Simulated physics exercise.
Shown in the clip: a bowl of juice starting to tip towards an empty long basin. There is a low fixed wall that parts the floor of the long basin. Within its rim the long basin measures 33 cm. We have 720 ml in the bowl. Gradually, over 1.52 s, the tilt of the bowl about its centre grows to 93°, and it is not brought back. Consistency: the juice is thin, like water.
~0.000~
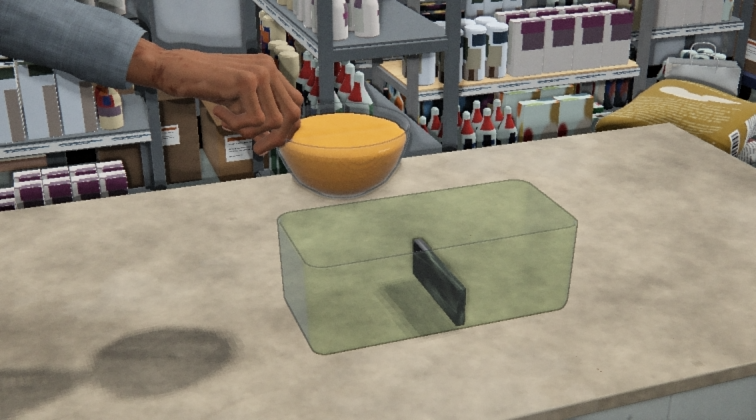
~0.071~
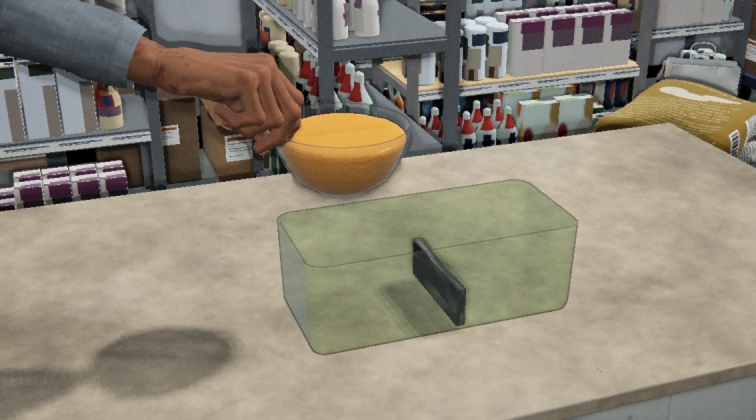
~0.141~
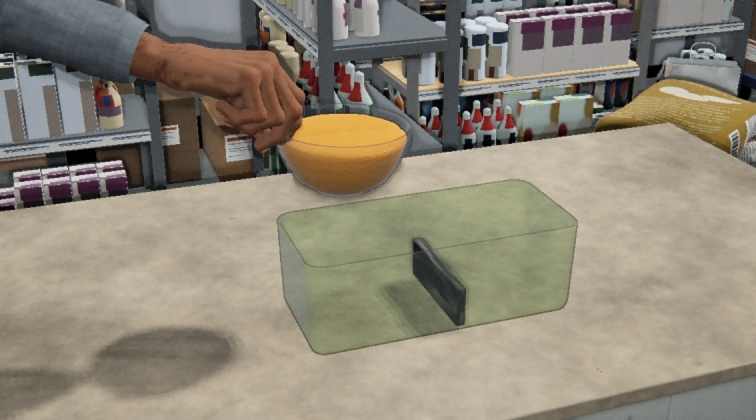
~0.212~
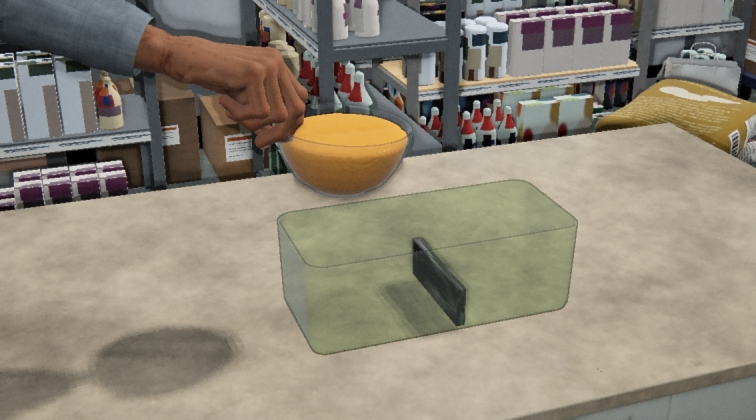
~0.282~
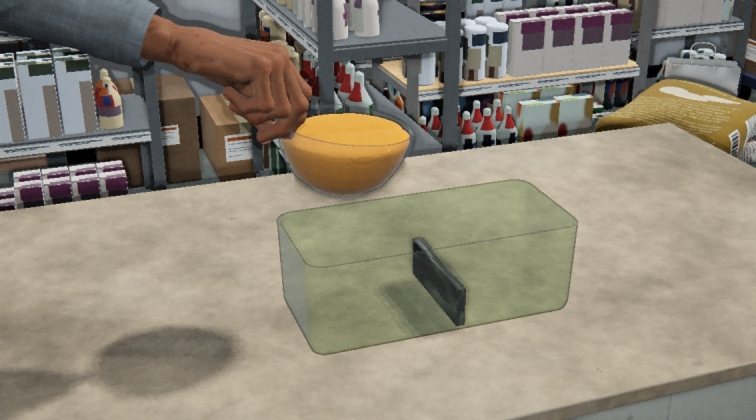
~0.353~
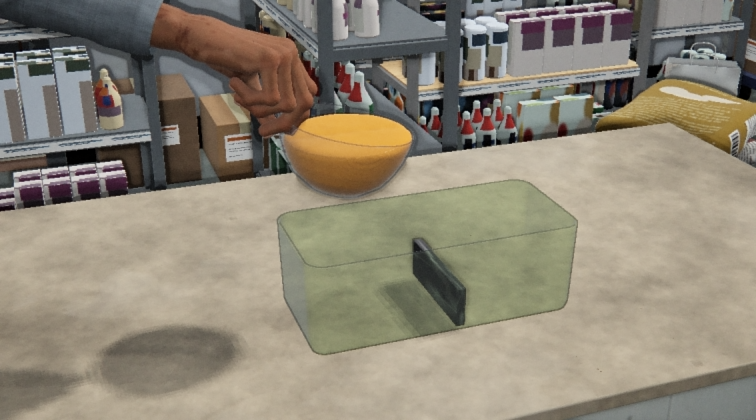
Shop counter with stocked shelves behind, a hand tilting a bowl of orange liquid slightly rightward above a clear, greenish divided basin.
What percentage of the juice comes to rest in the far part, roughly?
69 %.
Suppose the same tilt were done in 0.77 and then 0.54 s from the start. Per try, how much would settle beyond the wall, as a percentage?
60 in a hundred, followed by 45 in a hundred.
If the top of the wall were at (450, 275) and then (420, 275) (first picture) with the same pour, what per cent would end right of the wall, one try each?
50 in a hundred, followed by 90 in a hundred.
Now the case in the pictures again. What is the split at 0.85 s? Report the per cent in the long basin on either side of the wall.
Around 4 on the left and around 22 on the right.
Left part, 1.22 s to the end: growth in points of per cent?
That works out to roughly 10 per cent of the whole.
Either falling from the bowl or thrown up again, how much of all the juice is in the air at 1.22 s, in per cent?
5 in a hundred, give or take.
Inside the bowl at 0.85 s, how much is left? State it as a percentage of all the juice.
About 48 per cent.
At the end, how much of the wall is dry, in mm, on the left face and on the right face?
Looks like roughly 42 mm on the left and roughly 26 mm on the right.
After 0.85 s the tilt is 55° and 49 per cent is still to pour, 4 is left of the wall and 23 right of it.
After 1.22 s the tilt is 84° and 6 per cent is still to pour, 20 is left of the wall and 69 right of it.
After 1.60 s the tilt is 93° and 0 per cent is still to pour, 30 is left of the wall and 69 right of it.
After 2.02 s the tilt is 93° and 0 per cent is still to pour, 30 is left of the wall and 69 right of it.
In the end 30 per cent lies left of the wall, 69 right of it and 1 outside.
